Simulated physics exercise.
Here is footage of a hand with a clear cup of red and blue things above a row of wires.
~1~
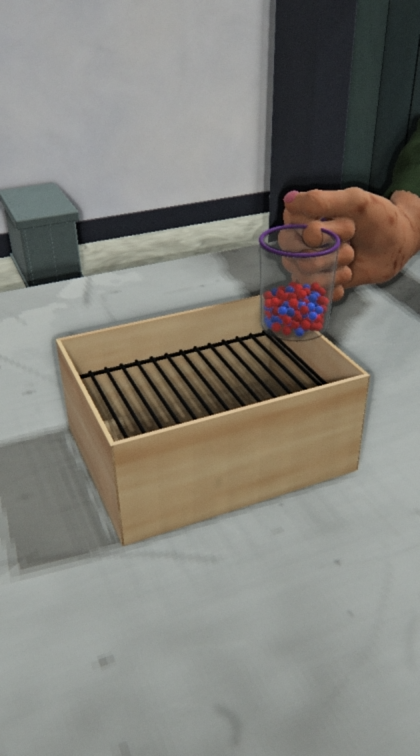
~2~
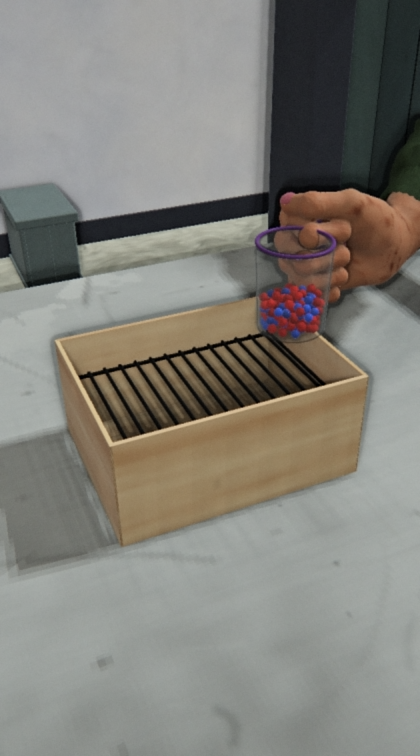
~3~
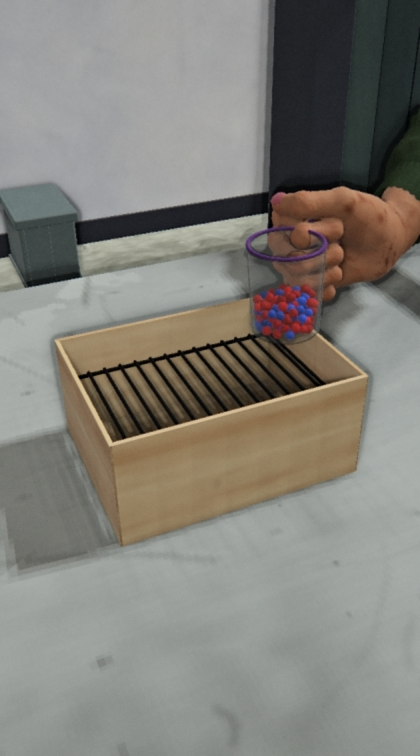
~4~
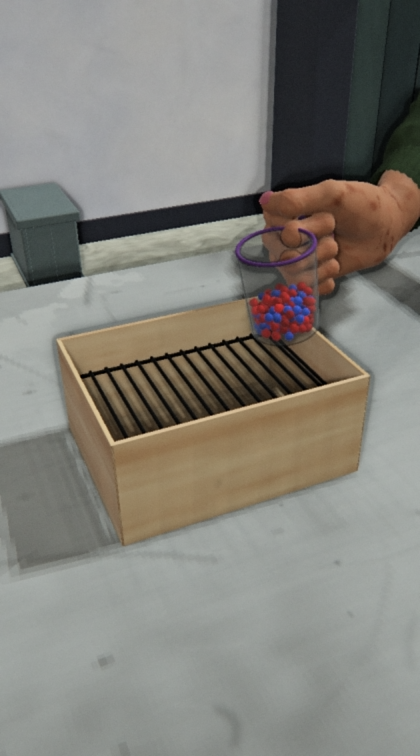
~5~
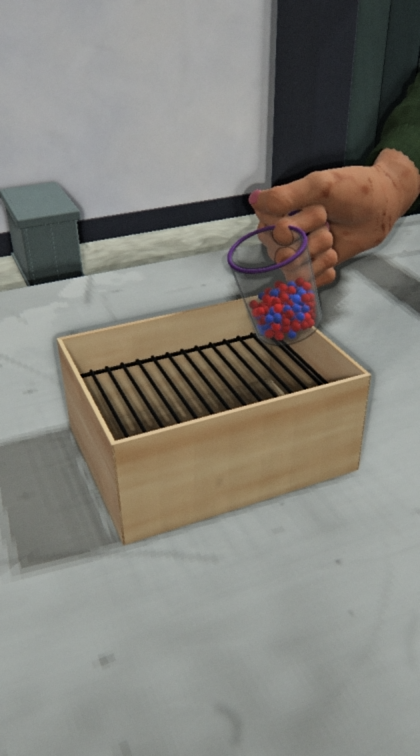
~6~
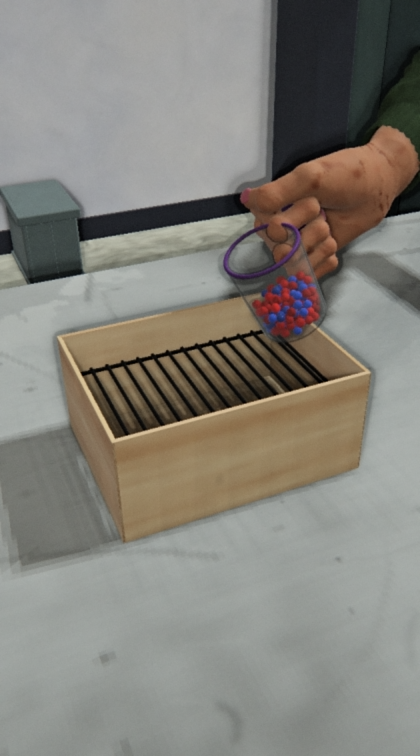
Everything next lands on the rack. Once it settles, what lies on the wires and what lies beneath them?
Once settled, the red pieces lie beneath, the blue pieces lie beneath.
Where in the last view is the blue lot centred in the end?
Settled position: Approx. (215, 439).
Then, 0.42 s past the last view, red ones, all in the cup; blue ones, all in the cup.
Then, 0.87 s past the last view, red ones, all in the cup; blue ones, all in the cup.
Then, 1.40 s past the last view, red ones, a stray few in the cup, about a third on or over the wires, about two thirds under the rack; blue ones, about a third on or over the wires, about two thirds under the rack.
Finally, red ones, all under the rack; blue ones, all under the rack.
